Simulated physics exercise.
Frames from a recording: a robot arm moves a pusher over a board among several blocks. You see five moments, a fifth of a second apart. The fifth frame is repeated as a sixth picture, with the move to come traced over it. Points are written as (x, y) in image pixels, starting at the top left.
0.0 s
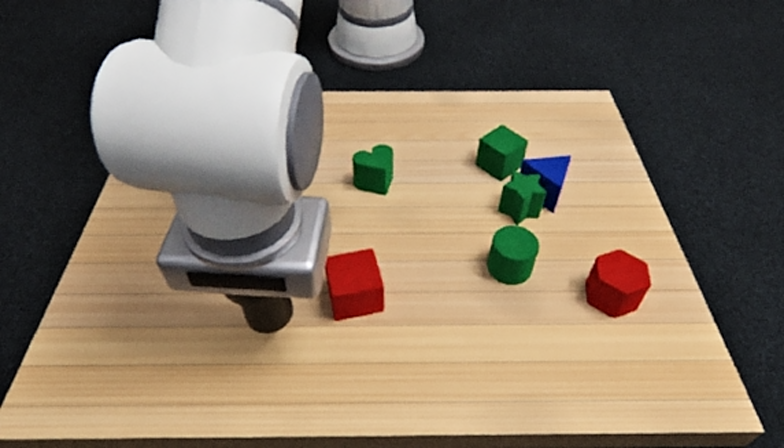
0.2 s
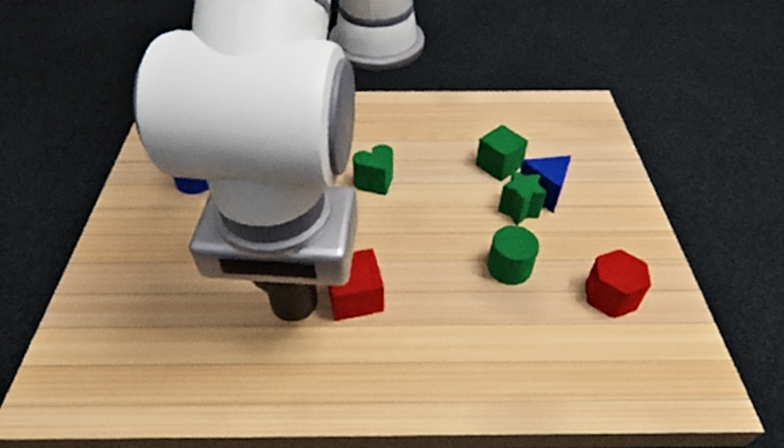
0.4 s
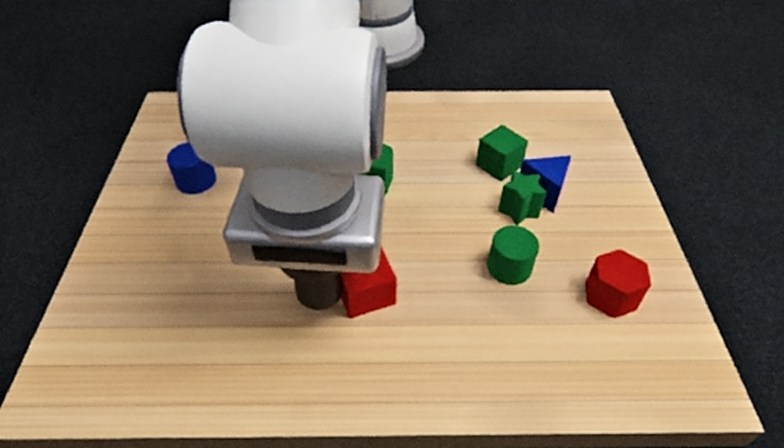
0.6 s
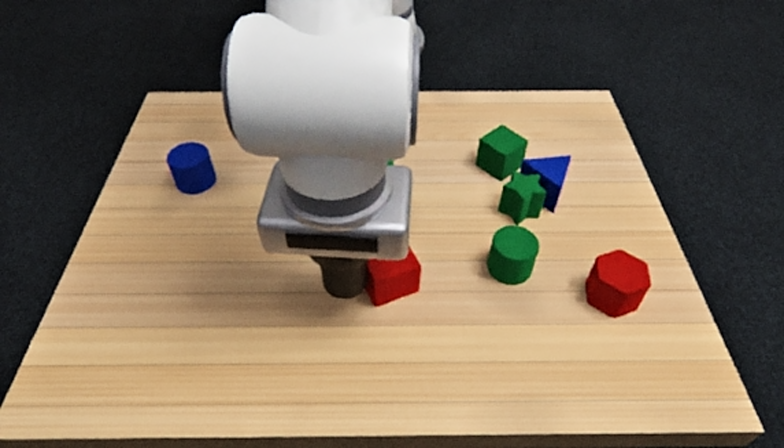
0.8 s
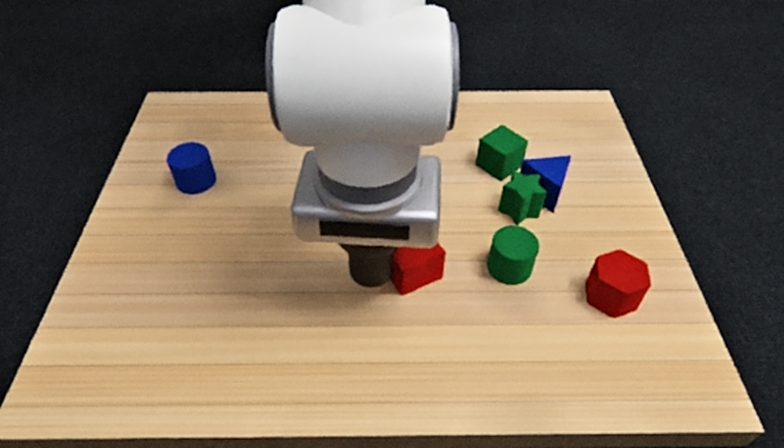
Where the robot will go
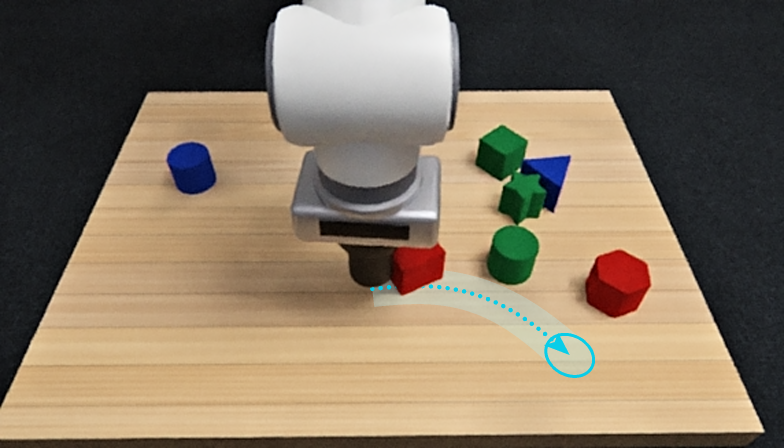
The footage shows a robot arm moving a dark pusher rightward across a wooden board, meeting a red square block and pushing it right and slightly away, while the green, blue and other red blocks stay still.
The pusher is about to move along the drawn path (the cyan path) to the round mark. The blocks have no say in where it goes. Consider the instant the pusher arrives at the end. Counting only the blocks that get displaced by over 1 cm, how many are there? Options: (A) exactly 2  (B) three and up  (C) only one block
Answer: C.
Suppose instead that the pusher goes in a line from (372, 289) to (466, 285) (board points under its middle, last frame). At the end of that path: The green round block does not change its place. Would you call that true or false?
Answer: True.
Drawn move, from (372, 289) by way of (442, 287) and (509, 309) to (570, 355).
The first path, step by step. One third of the way, pusher (445, 269); red square piece (458, 228), turned 45° anticlockwise.
Two thirds of the way, pusher (516, 291); red square piece (460, 228), turned 45° anticlockwise.
At the end, pusher (578, 337); red square piece (460, 228), turned 45° anticlockwise; green round block still.
